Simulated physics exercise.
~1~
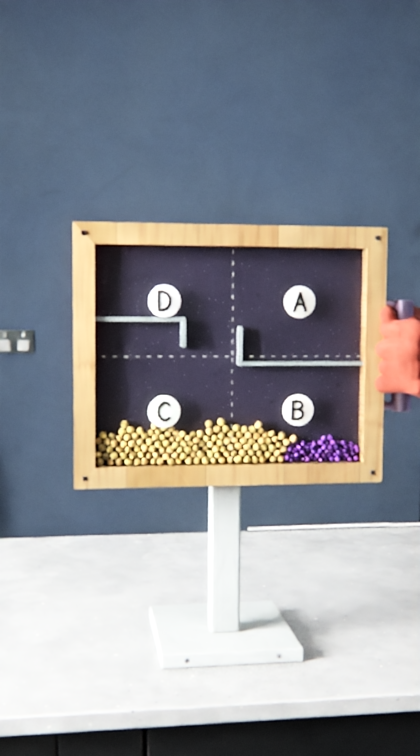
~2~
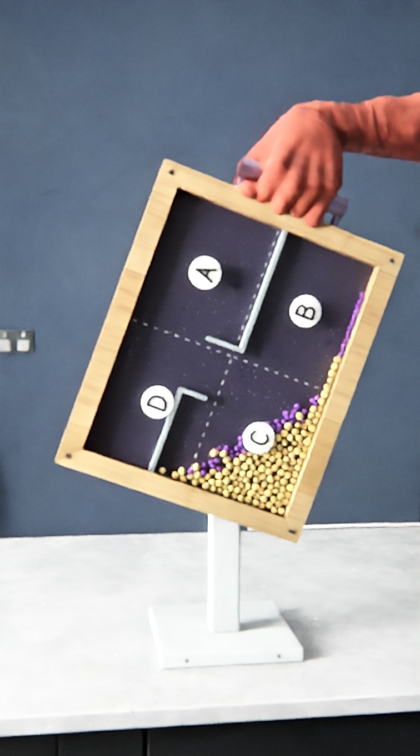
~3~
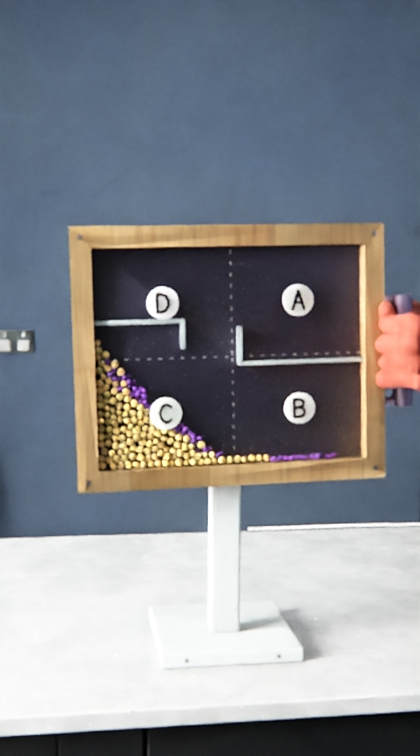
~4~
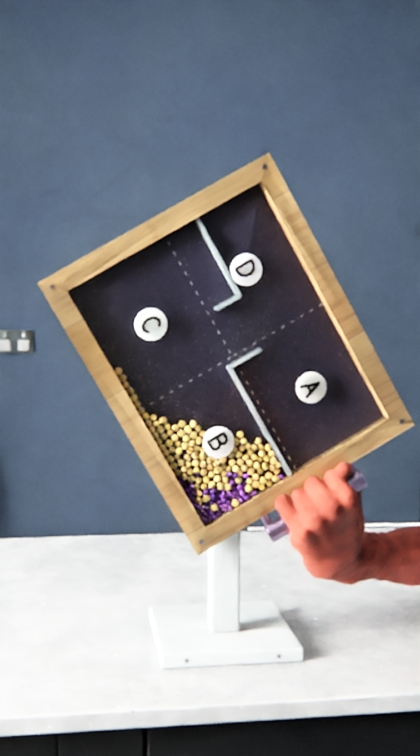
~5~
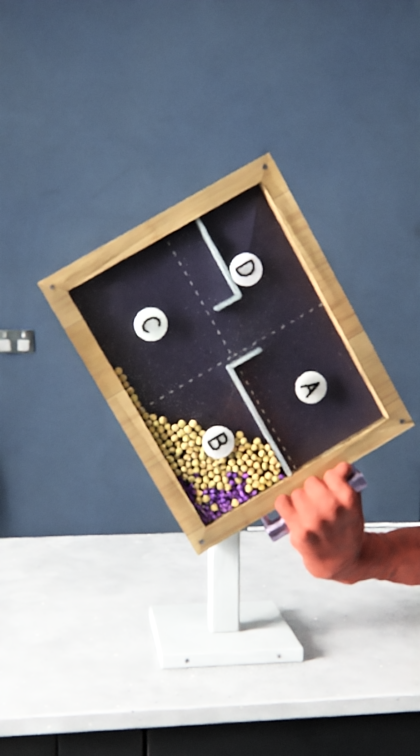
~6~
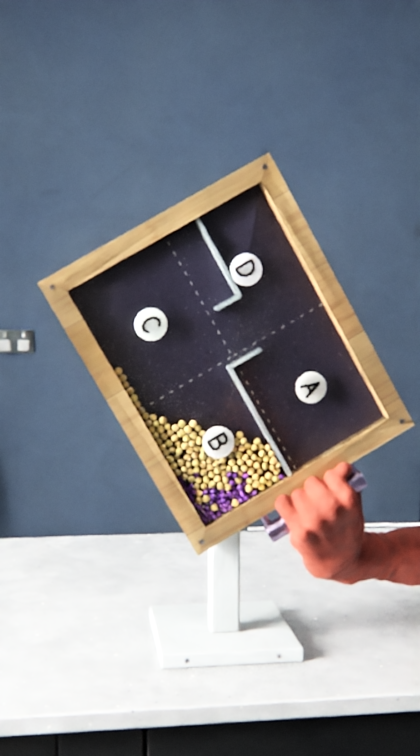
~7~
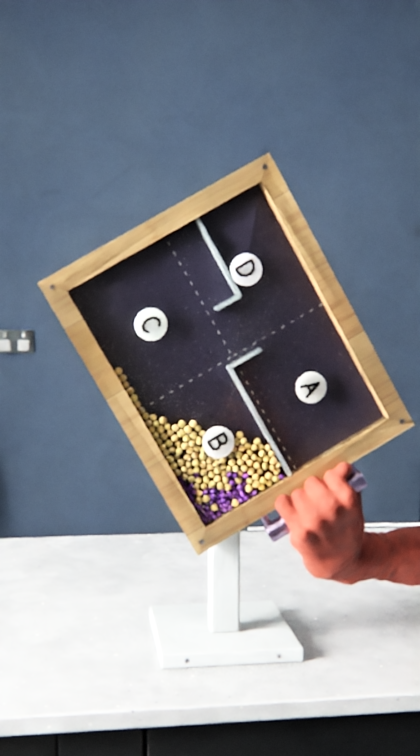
A wooden-framed case of gold and smaller purple beads is turned steeply anticlockwise by a hand, piling them in quarter C, then swung back past level to a clockwise tilt, where the beads slide mostly into quarter B and lie still as the hand holds on.
